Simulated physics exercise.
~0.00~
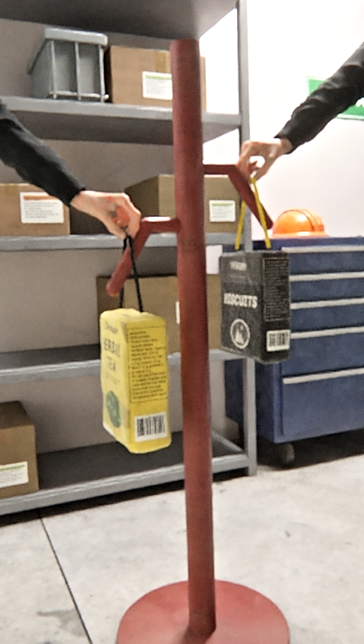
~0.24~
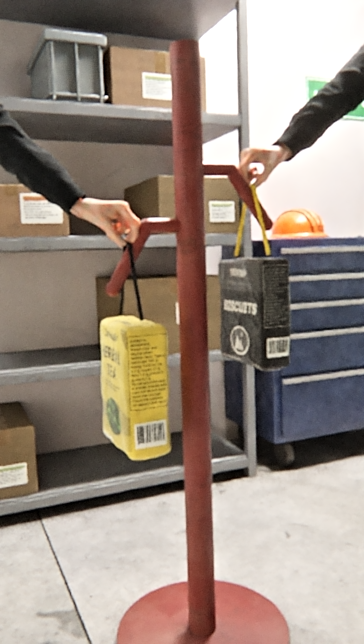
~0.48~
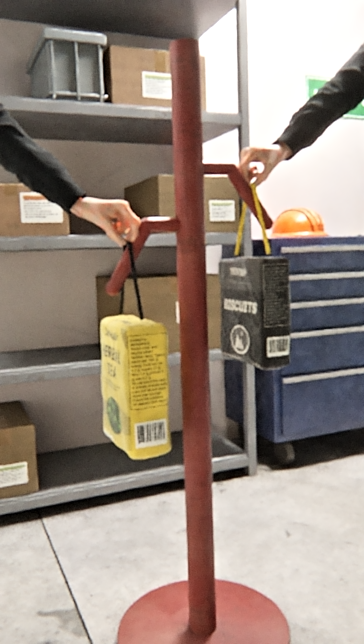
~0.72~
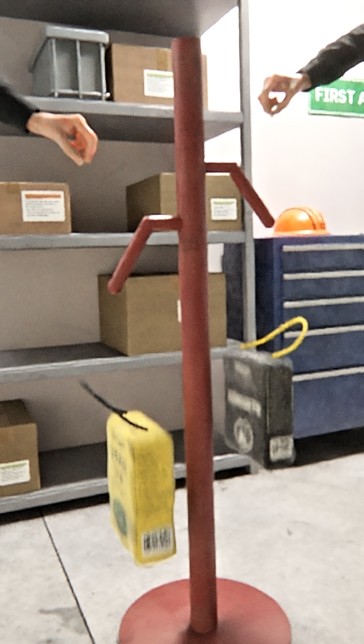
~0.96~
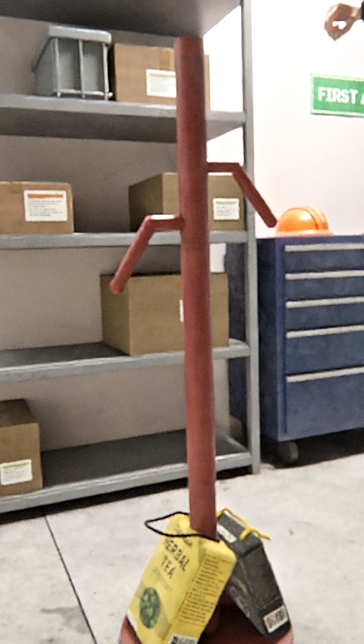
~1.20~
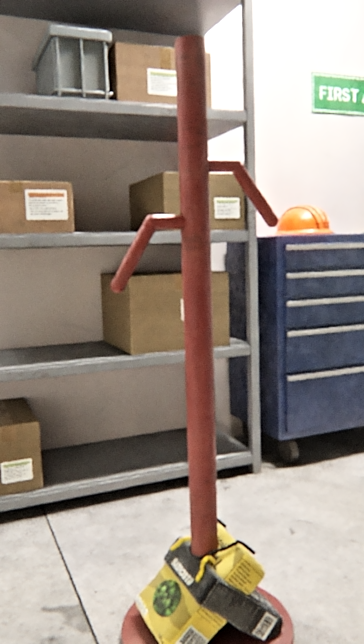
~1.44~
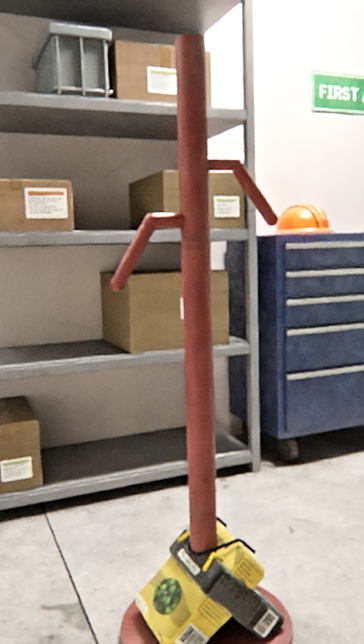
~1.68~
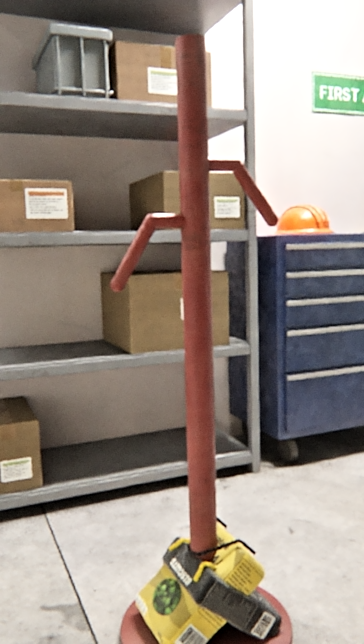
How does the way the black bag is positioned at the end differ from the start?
At the start the black bag hangs upright by the right peg, but at the end it is leaning at the foot of the red stand.
In a storeroom, two hands release yellow and black bags, which drop to the stand's foot.
